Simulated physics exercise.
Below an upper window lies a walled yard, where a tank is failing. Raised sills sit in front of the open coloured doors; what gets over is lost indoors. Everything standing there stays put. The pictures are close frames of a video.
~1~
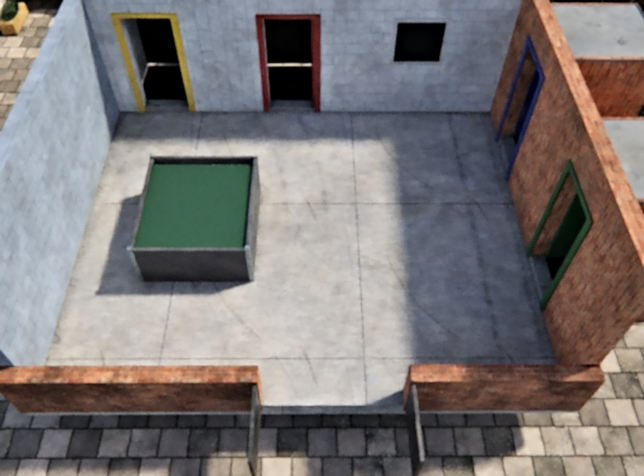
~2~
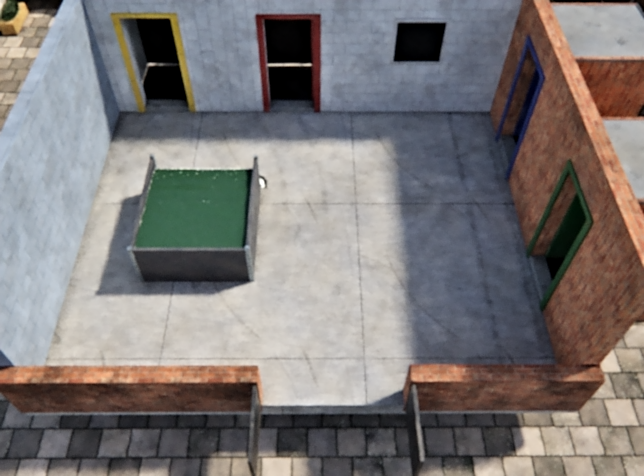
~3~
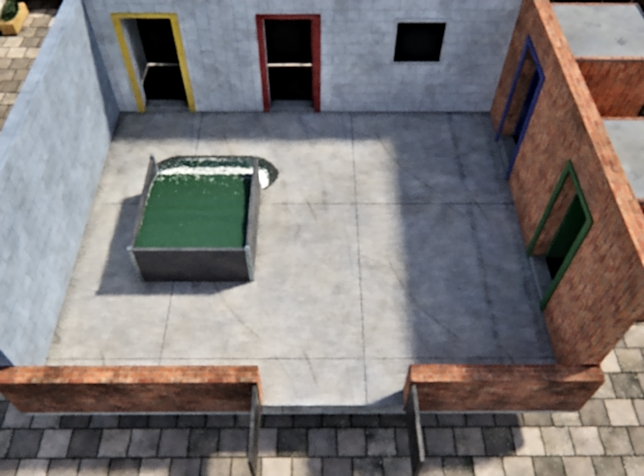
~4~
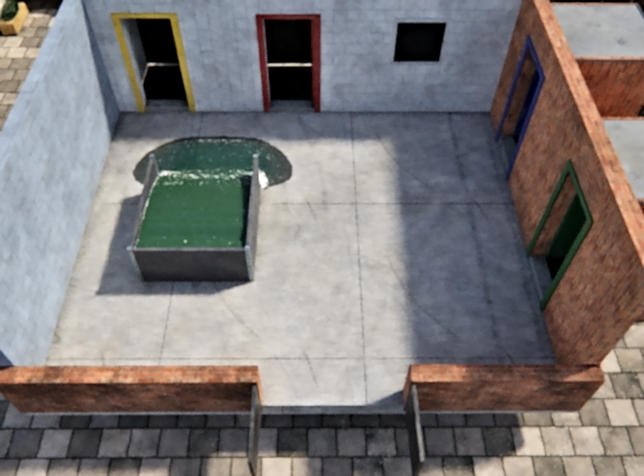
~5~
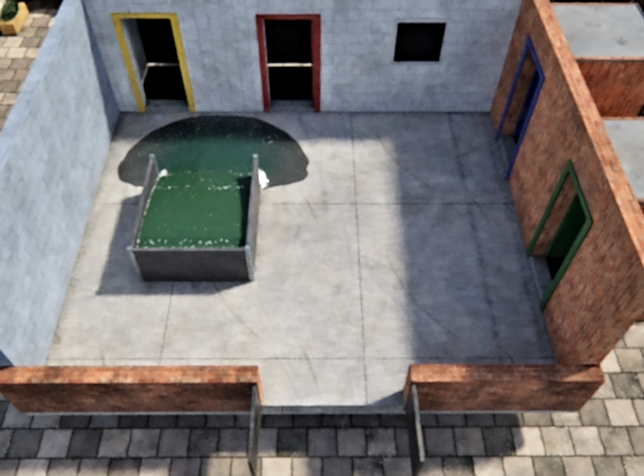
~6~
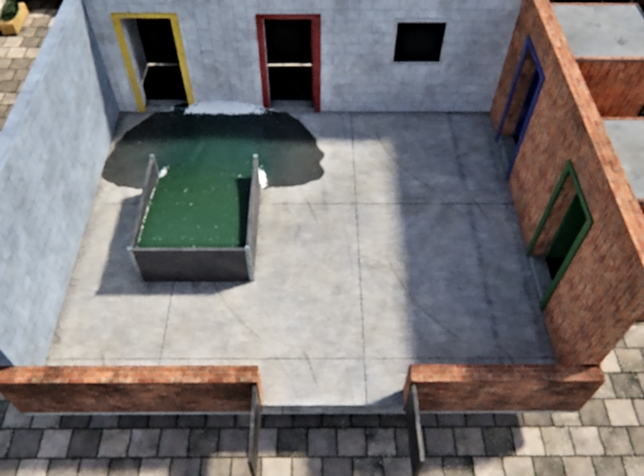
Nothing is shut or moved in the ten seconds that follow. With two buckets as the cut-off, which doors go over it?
In the end the blue door is going to stay inside the allowance; the red door is going to overshoot the allowance; the green door is going to stay inside the allowance; the yellow door is going to overshoot the allowance.
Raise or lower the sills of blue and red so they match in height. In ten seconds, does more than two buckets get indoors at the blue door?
Well, the way I see it, the blue door lets through more.
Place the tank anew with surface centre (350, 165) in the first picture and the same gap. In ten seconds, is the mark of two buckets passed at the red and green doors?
For the red door the answer is yes, past it, for the green door it is no, short of it.
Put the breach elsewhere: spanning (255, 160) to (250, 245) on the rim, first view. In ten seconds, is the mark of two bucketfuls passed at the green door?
Green door: Crosses the threshold.
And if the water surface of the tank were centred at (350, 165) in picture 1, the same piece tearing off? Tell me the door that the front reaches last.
It's the door marked green that is reached last.
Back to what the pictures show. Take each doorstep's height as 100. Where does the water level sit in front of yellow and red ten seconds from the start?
Roughly 20 % and 30 %, respectively.
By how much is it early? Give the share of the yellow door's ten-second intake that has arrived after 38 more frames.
Estimate: Some 100 per cent.
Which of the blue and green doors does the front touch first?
First in line is the blue one.
A moment on, water covers 20 % of the floor; the blue door not reached, the red door over two buckets in, the green door not reached, the yellow door over two buckets in.
Next, water covers 25 % of the floor; the blue door not reached, the red door over two buckets in, the green door not reached, the yellow door far over two buckets in.
Then, water covers 45 % of the floor; the blue door wet at the sill, nothing in, the red door far over two buckets in, the green door not reached, the yellow door far over two buckets in.
Later, water covers 75 % of the floor; the blue door wet at the sill, nothing in, the red door far over two buckets in, the green door wet at the sill, nothing in, the yellow door far over two buckets in.
In the end, water covers 95 % of the floor; the blue door wet at the sill, nothing in, the red door far over two buckets in, the green door wet at the sill, nothing in, the yellow door far over two buckets in.
